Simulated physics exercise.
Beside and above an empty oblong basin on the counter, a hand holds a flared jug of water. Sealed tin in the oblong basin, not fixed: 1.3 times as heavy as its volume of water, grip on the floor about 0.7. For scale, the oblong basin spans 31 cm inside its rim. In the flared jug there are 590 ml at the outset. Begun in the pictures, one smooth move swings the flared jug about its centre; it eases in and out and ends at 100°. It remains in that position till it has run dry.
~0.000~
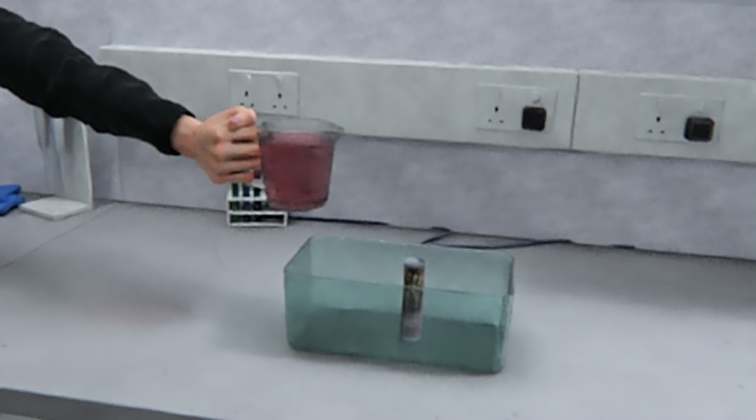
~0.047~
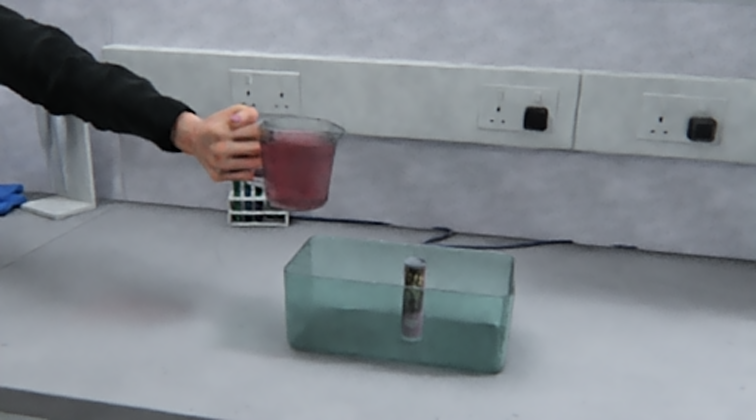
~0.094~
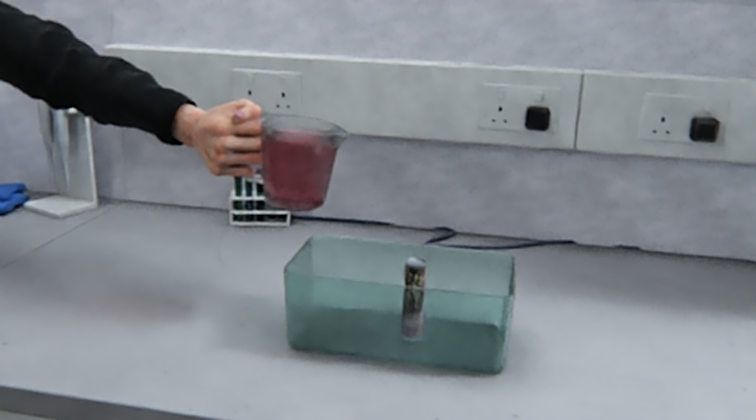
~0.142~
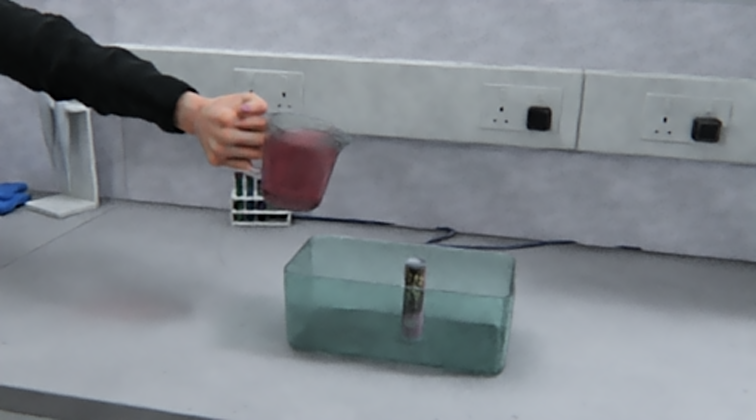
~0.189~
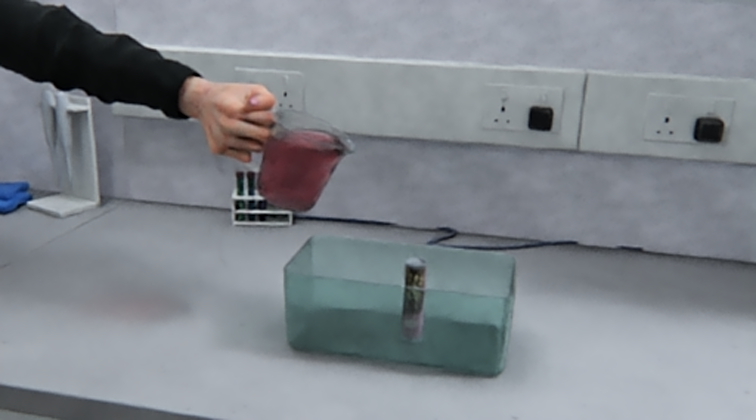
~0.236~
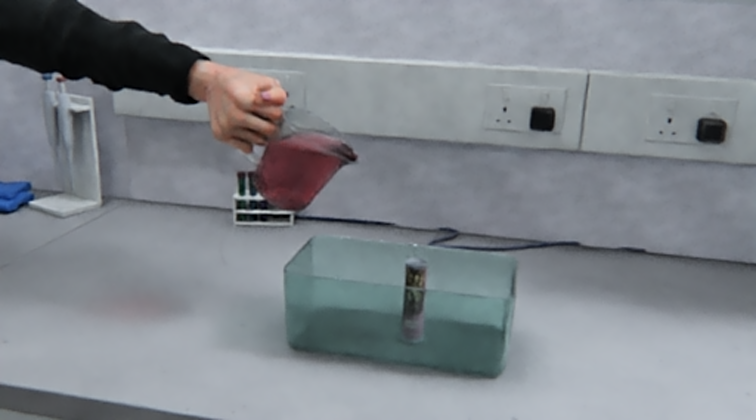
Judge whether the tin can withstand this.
It never tumbles.
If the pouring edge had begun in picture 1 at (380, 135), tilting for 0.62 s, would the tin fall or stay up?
Then it tips over.
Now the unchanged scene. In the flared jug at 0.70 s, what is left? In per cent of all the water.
Some 12 per cent.
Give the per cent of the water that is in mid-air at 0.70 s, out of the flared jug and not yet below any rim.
Near 14 in a hundred.
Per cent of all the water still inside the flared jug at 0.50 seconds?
Roughly 52 percent.
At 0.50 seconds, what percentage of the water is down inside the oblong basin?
20 %, give or take.
After 0.50 s the tilt is 91° and 53 per cent is still to pour; the tin stands where it began.
After 0.70 s the tilt is 100° and 13 per cent is still to pour; the tin stands where it began.
After 0.90 s the tilt is 100° and 2 per cent is still to pour; the tin stands where it began.
After 1.12 s the tilt is 100° and 0 per cent is still to pour; the tin stands where it began.
In the end the tin stands where it began.
